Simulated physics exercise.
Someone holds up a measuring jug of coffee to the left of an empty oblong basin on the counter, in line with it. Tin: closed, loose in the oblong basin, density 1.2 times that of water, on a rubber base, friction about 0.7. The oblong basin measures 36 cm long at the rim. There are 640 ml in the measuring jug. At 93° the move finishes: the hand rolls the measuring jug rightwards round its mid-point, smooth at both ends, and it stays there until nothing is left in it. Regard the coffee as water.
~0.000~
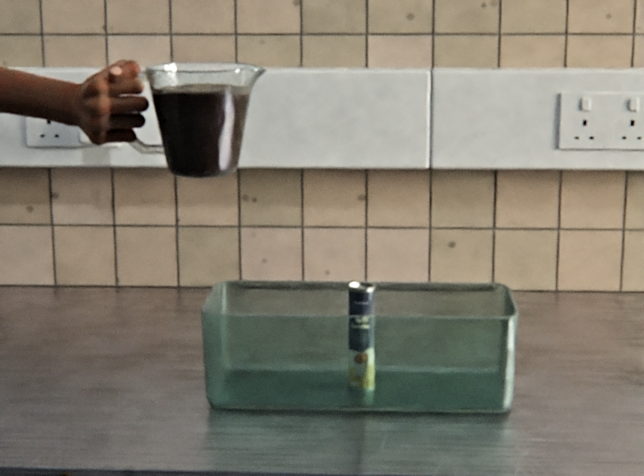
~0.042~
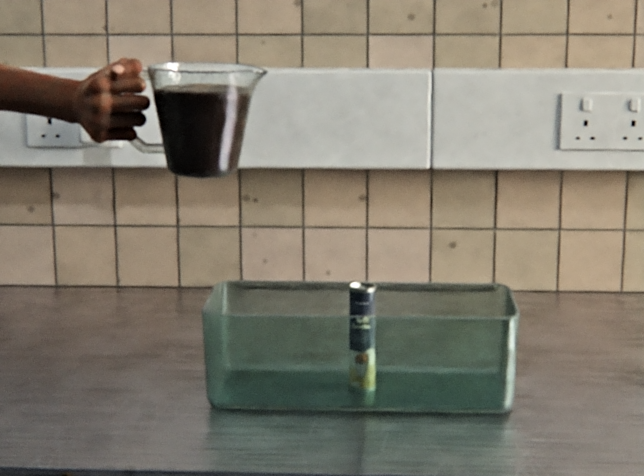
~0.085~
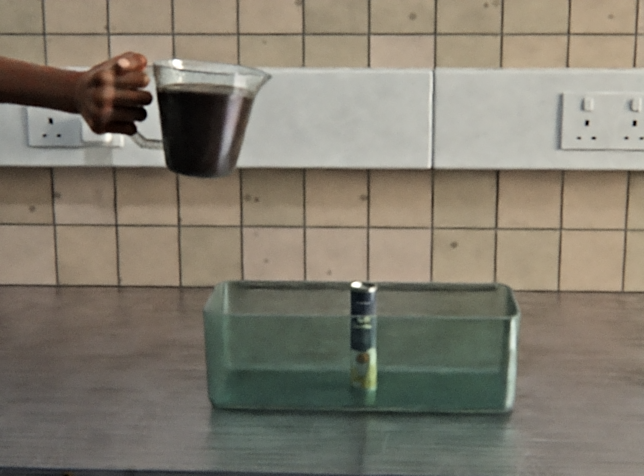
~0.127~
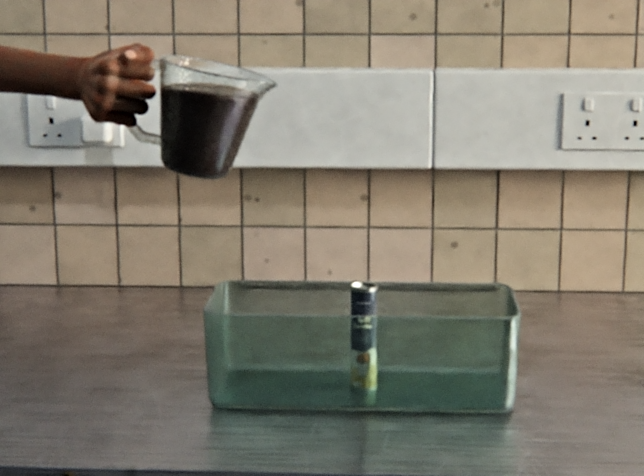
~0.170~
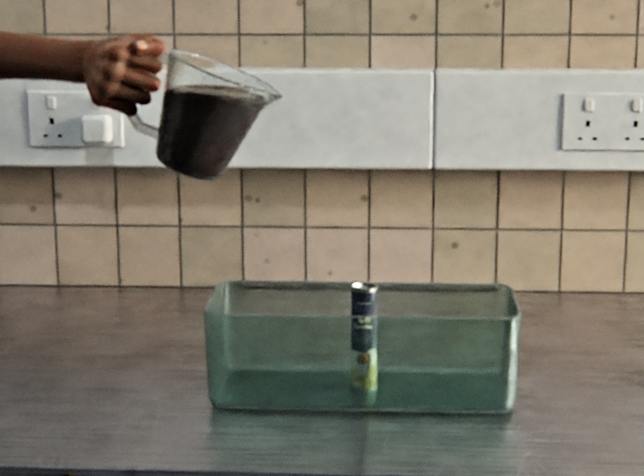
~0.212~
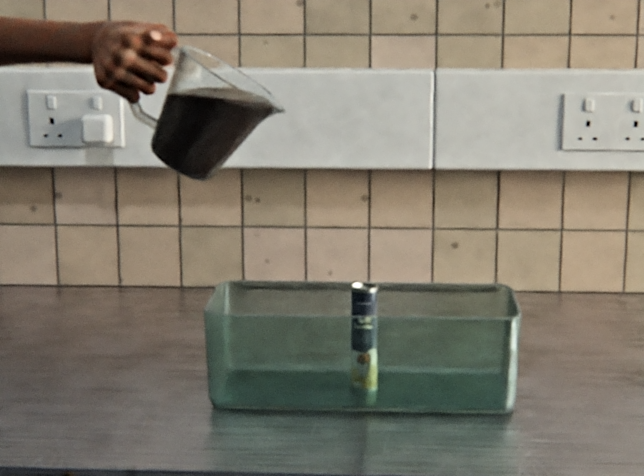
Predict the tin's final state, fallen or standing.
I predict it is fallen.
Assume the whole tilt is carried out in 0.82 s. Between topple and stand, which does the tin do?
The tin tips over.
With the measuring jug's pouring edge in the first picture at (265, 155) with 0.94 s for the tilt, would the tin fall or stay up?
Then it stays on its base.
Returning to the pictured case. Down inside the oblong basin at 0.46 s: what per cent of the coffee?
Near 4 in a hundred.
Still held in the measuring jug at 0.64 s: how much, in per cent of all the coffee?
18 in a hundred, give or take.
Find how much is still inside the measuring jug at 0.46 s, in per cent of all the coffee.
Near 56 in a hundred.
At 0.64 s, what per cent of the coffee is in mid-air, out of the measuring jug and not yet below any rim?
Airborne fraction: Approx. 28 %.
After 0.46 s the tilt is 88° and 56 per cent is still to pour; the tin stands where it began.
After 0.64 s the tilt is 93° and 17 per cent is still to pour; the tin leans 6°.
After 0.83 s the tilt is 93° and 4 per cent is still to pour; the tin lies on its side.
After 1.04 s the tilt is 93° and 1 per cent is still to pour; the tin lies on its side.
In the end the tin lies on its side.
